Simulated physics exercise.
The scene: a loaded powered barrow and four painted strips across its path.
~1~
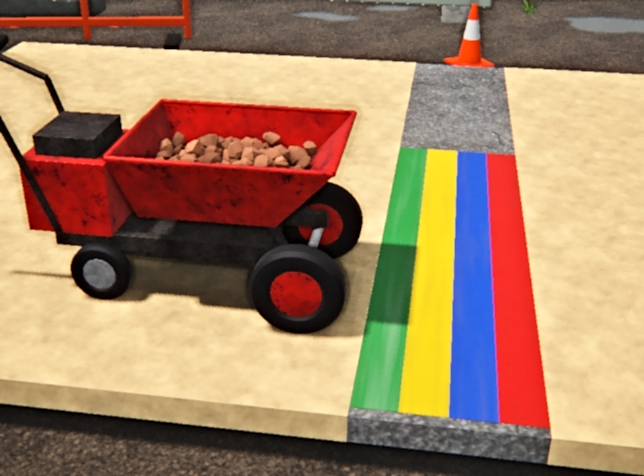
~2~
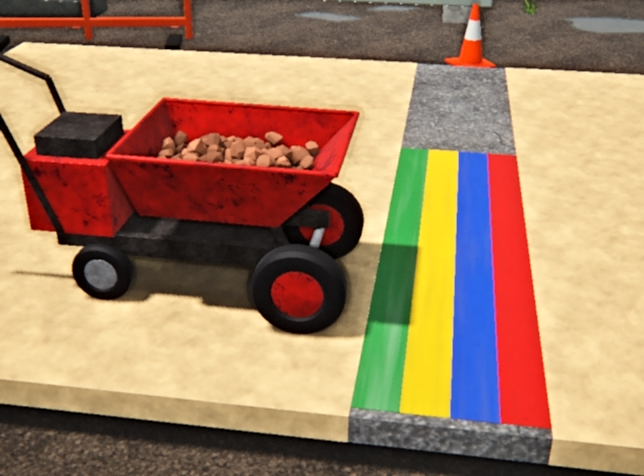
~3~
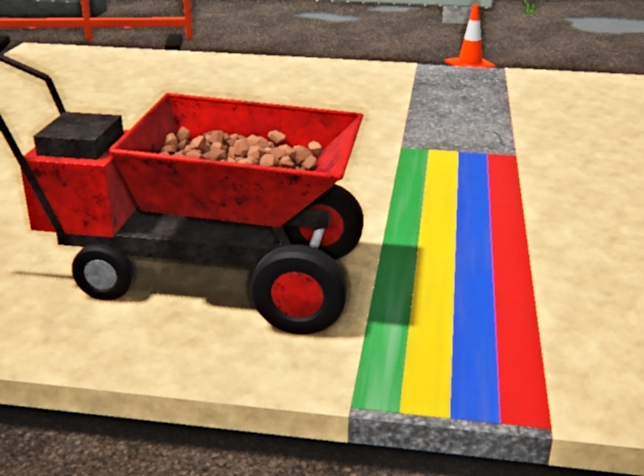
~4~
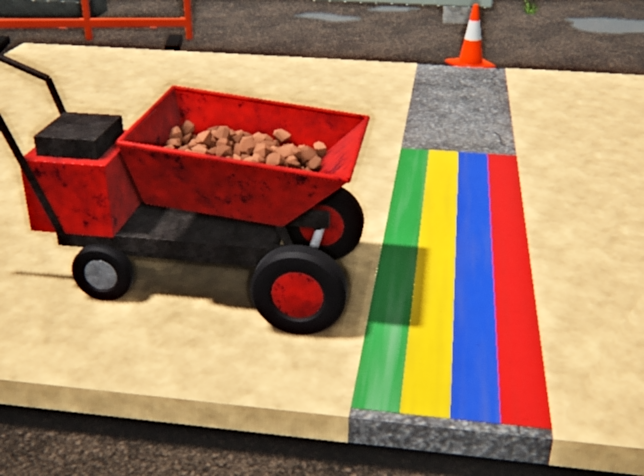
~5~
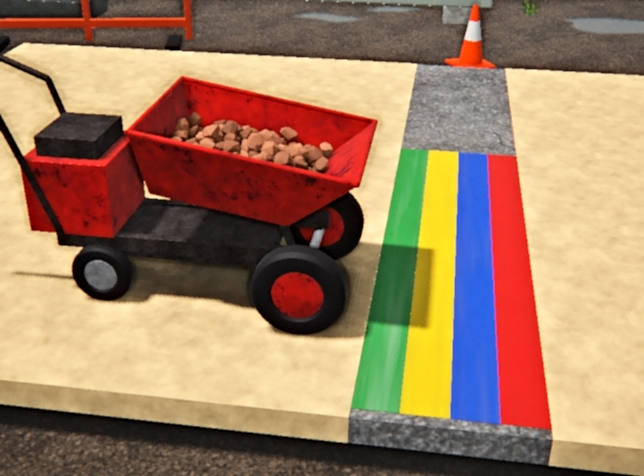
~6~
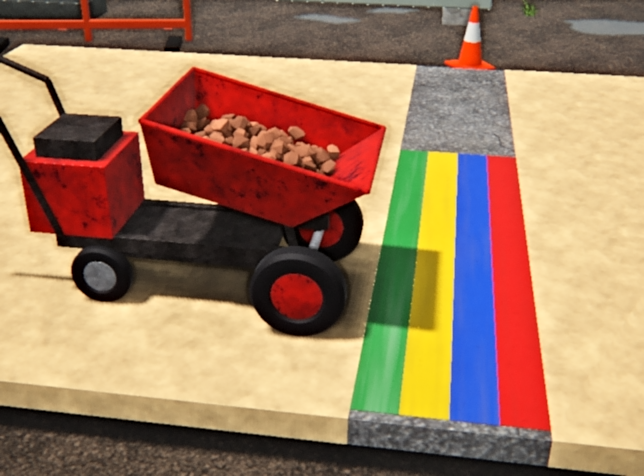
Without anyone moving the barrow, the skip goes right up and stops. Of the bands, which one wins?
The blue band wins.
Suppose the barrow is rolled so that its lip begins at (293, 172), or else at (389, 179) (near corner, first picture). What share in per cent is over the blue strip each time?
30 and 10 percent, in that order.
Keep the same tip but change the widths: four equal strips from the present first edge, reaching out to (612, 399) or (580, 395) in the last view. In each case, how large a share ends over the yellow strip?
I'd put it at some 30 % for the first and some 30 % for the second.
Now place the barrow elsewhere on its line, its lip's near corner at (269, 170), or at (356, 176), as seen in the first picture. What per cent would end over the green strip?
You'd see close to 30 per cent the first time and close to 0 per cent the next.
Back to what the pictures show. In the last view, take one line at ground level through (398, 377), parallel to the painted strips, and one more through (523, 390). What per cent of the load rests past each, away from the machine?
In order: 100 percent, then 40 percent.
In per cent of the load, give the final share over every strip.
Split by strip in per cent: Green 0; yellow 15; blue 35; red 25.
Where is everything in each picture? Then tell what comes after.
In the first picture, lip of the skip at (333, 175), level; top of the load at (235, 166), lumps of rubble; green strip at (380, 368); yellow strip at (427, 373); blue strip at (474, 377); red strip at (521, 382).
In the second picture, lip of the skip at (336, 176), level; top of the load at (237, 166).
In the third picture, lip of the skip at (340, 177), tipped barely; top of the load at (218, 157).
In the fourth picture, lip of the skip at (348, 180), tipped a little; top of the load at (224, 153).
In the fifth picture, lip of the skip at (357, 185), tipped a little; top of the load at (220, 151).
In the sixth picture, lip of the skip at (368, 192), tipped a little; top of the load at (214, 147); green strip at (381, 370); yellow strip at (427, 375); blue strip at (474, 380); red strip at (522, 384).
Soon after the last picture, skip tipped steeply; all in the skip.
A little later, skip tipped right over; most in the skip; a stray few over the yellow strip; a small part over the blue strip; a stray few over the red strip.
Later still, skip tipped right over; a stray few in the skip; a small part over the yellow strip; about a third over the blue strip; about a quarter over the red strip; about a quarter off the paint.
At rest, skip tipped right over; a stray few in the skip; none over the green strip; a small part over the yellow strip; about a third over the blue strip; about a quarter over the red strip; about a quarter off the paint.
